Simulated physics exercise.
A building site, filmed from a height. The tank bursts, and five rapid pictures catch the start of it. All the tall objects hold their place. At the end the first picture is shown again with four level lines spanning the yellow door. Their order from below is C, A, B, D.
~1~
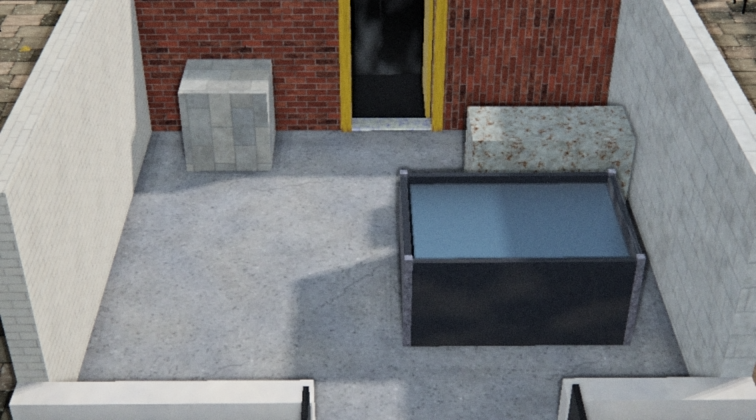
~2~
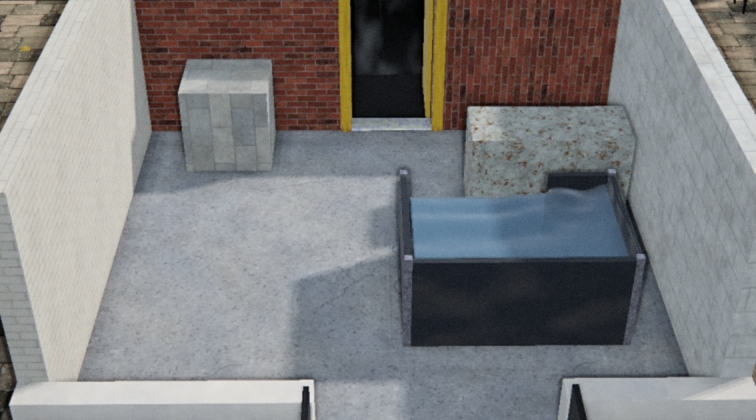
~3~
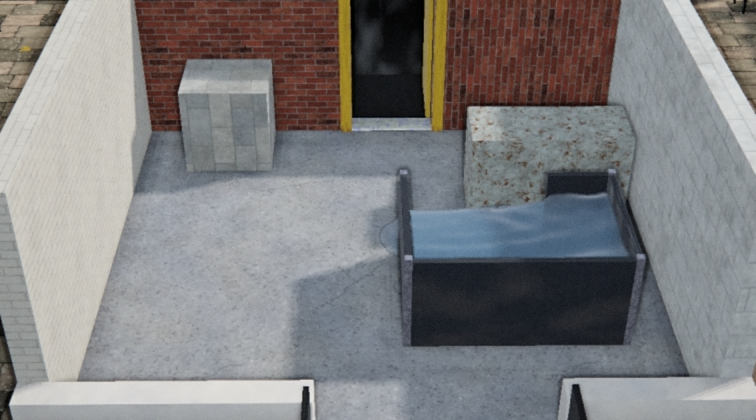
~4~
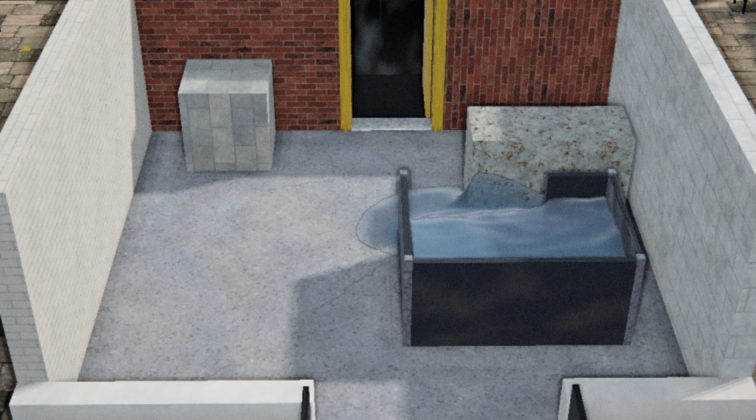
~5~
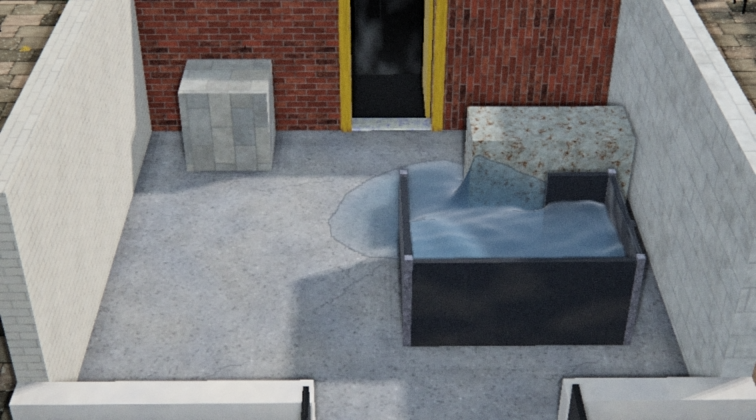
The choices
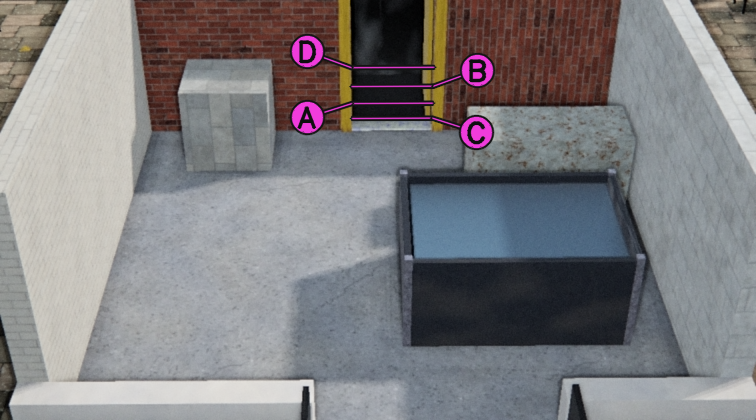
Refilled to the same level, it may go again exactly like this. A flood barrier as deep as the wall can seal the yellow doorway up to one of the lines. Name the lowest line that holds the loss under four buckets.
That is line A.
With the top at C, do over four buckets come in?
Yes, it does.
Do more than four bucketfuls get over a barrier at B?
No, that is safe.
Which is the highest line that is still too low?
Line C.
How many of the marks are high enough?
Three of the four.
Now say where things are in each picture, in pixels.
Water in the tank at rest, its middle at (515, 222); foot of the yellow doorway at (392, 130); open gate at (439, 374).
Water covers 2 % of the ground, its front hidden from here.
Water covers 5 % of the ground, its front hidden from here.
Water covers 8 % of the ground and shows as far out as (367, 231).
Water covers 12 % of the ground and shows as far out as (406, 170).
On the marked copy, A at (392, 103); B at (392, 86); C at (392, 118); D at (392, 67); from the bottom up C, A, B, D.
With A, a splash gets over, under a bucket.
With B, nothing gets over.
With C, about 15 bucketfuls get in.
With D, nothing gets over.
